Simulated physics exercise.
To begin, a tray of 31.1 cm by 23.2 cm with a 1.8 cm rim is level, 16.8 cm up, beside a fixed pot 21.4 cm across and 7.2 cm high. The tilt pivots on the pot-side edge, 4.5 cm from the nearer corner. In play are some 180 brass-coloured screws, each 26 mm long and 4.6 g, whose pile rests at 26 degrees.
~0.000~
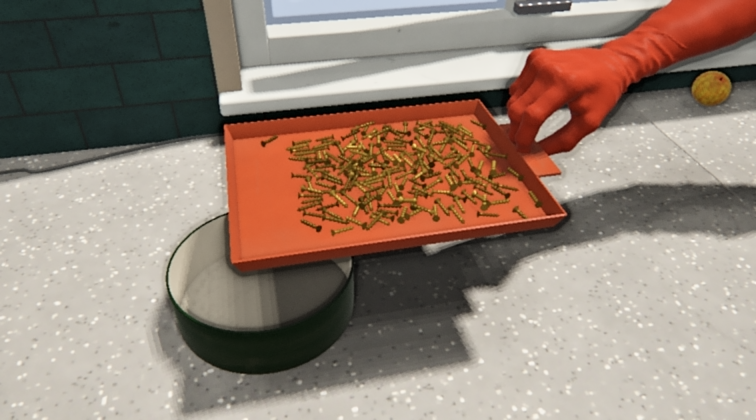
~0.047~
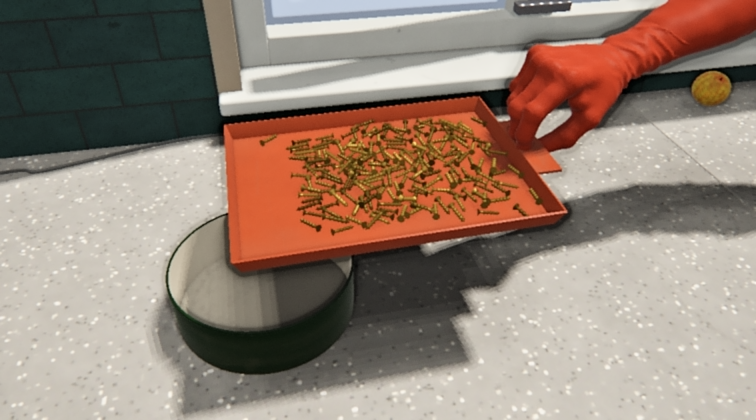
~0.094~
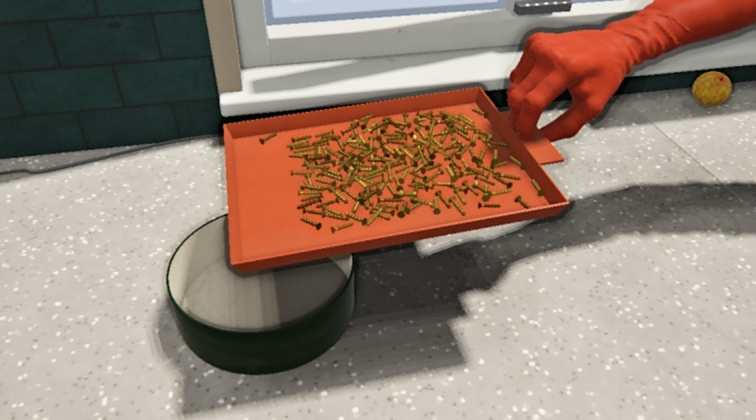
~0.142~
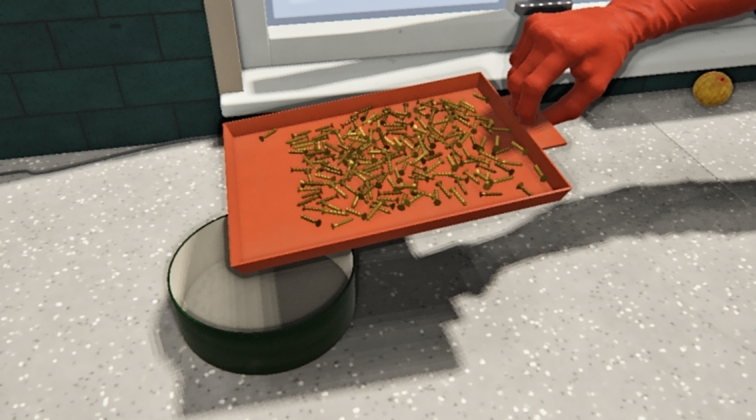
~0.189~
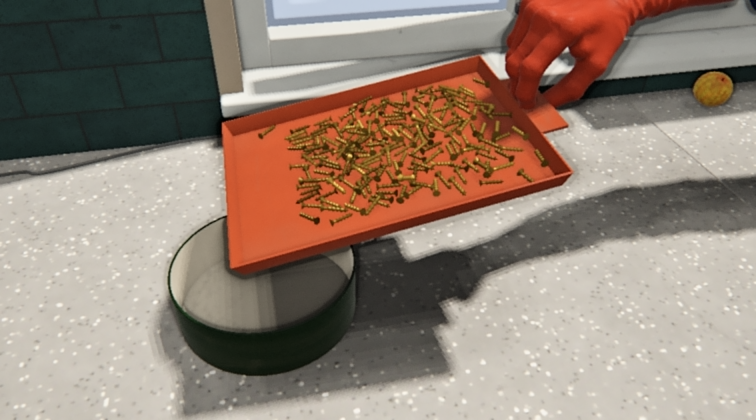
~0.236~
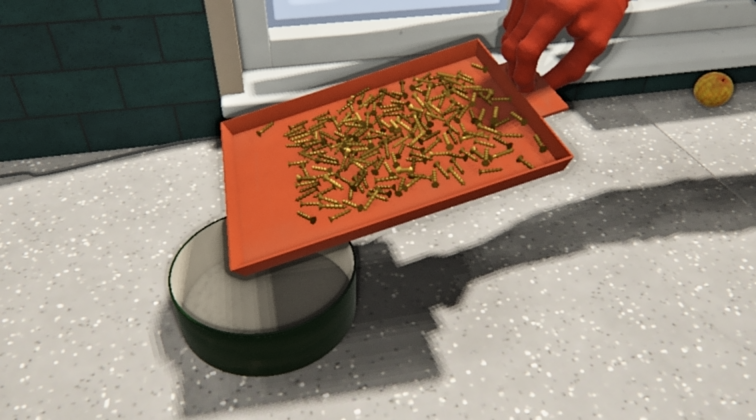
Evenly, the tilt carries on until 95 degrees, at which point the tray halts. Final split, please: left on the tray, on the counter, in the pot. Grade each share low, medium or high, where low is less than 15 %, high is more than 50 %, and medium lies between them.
Shares - tray: Low, counter: High, pot: Medium.
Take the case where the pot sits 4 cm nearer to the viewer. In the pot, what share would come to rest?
Near 55 per cent in that case.
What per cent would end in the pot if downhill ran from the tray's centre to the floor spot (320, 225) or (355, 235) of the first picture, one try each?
Near 0 and 5 percent, in that order.
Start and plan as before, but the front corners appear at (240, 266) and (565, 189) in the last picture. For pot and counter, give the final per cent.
Final per cent - pot 5, counter 95.
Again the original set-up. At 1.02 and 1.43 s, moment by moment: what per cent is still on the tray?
About 20, 0.
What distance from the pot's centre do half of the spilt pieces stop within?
Close to 18 cm, give or take.
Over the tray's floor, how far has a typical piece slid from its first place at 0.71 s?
Around 15 centimetres.
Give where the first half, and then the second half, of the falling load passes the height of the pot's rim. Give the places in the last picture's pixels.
First near (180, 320), then at (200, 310).
Then, at 0.71 s, tilt 53 degrees; the tray holds 100 %, the pot 0 %.
After 1.02 s, tilt 79 degrees; the tray holds 20 %, the pot 20 %.
Then, at 1.43 s, tilt 95 degrees; the tray holds 0 %, the pot 35 %.
By 2.7 s all is still; tray 0 %, counter 65 %, pot 35 %.
